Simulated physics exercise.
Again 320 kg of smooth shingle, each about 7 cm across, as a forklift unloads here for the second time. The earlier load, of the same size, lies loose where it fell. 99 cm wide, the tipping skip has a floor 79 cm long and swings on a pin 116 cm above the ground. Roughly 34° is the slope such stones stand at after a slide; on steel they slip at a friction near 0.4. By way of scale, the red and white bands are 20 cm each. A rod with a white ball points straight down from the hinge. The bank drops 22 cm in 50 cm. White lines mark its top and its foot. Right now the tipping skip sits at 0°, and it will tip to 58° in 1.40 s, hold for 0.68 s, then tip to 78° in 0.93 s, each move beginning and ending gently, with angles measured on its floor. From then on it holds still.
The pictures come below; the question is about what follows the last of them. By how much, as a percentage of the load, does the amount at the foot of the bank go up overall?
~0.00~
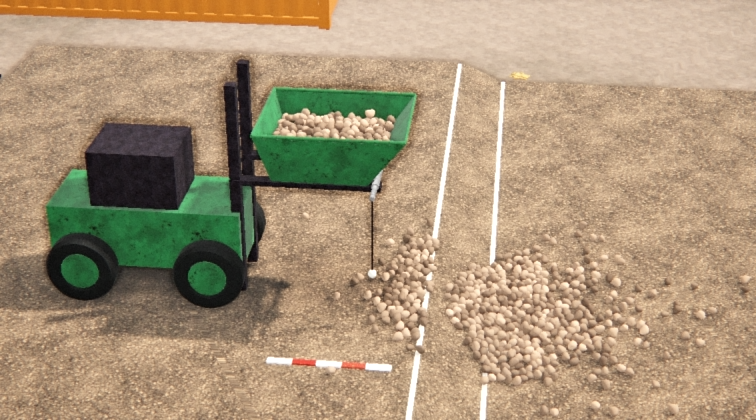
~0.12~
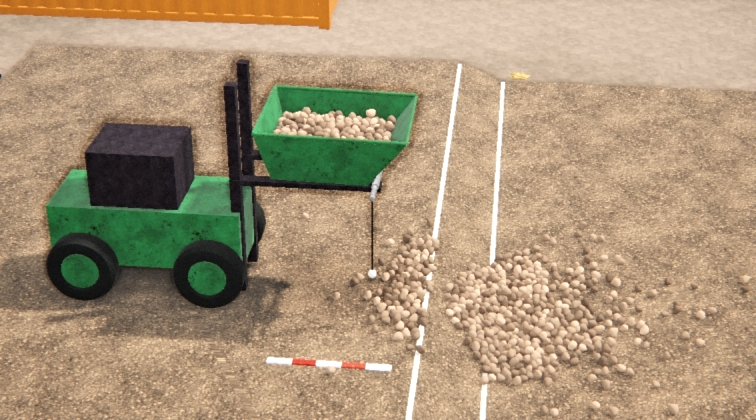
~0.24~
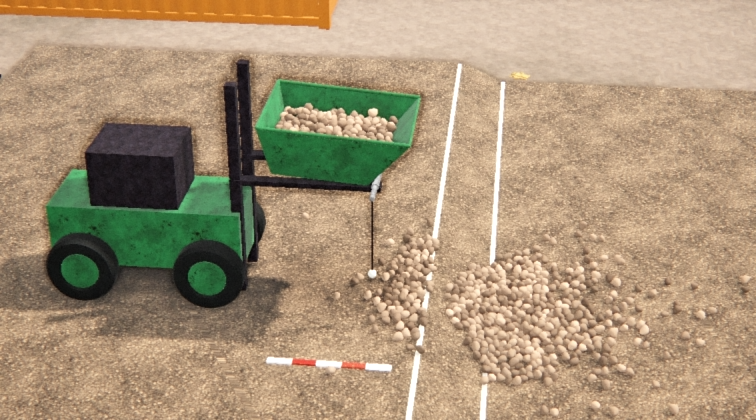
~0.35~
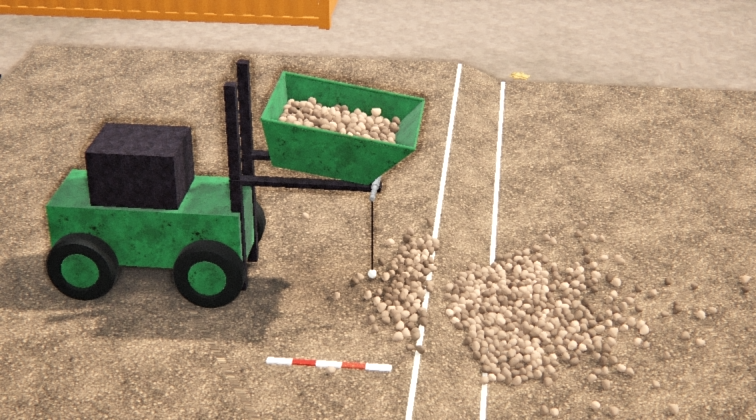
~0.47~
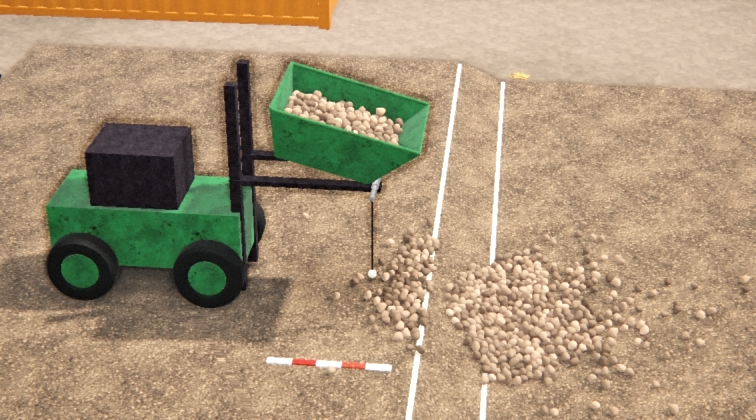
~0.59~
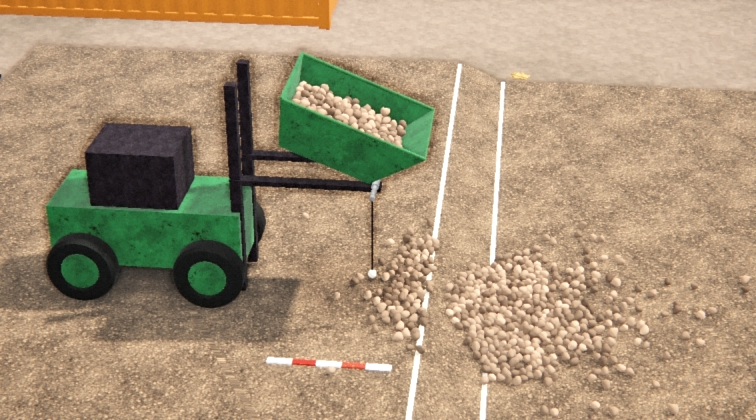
Roughly 73 per cent.
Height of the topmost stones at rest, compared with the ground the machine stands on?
Close to 12 centimetres up.
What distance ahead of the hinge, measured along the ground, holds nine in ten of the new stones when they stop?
Close to 160 centimetres.
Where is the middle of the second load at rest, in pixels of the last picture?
They come to rest centred about (504, 301).
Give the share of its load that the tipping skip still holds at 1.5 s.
Close to 90 in a hundred is still held.
After 1.0 s the floor is at 49°; in per cent of one load, 100 in the tipping skip, 32 on the top or the slope, 67 at the foot of the bank; the foremost stones are at (719, 312).
After 1.5 s the floor is at 58°; in per cent of one load, 92 in the tipping skip, 40 on the top or the slope, 67 at the foot of the bank; the foremost stones are at (719, 312).
After 3.5 s the floor is at 78°; in per cent of one load, 5 in the tipping skip, 70 on the top or the slope, 124 at the foot of the bank; the foremost stones are at (719, 312).
After 6.0 s the floor is at 78°; in per cent of one load, 0 in the tipping skip, 60 on the top or the slope, 140 at the foot of the bank; the foremost stones are at (719, 312). Net gain at the foot of the bank, 73.
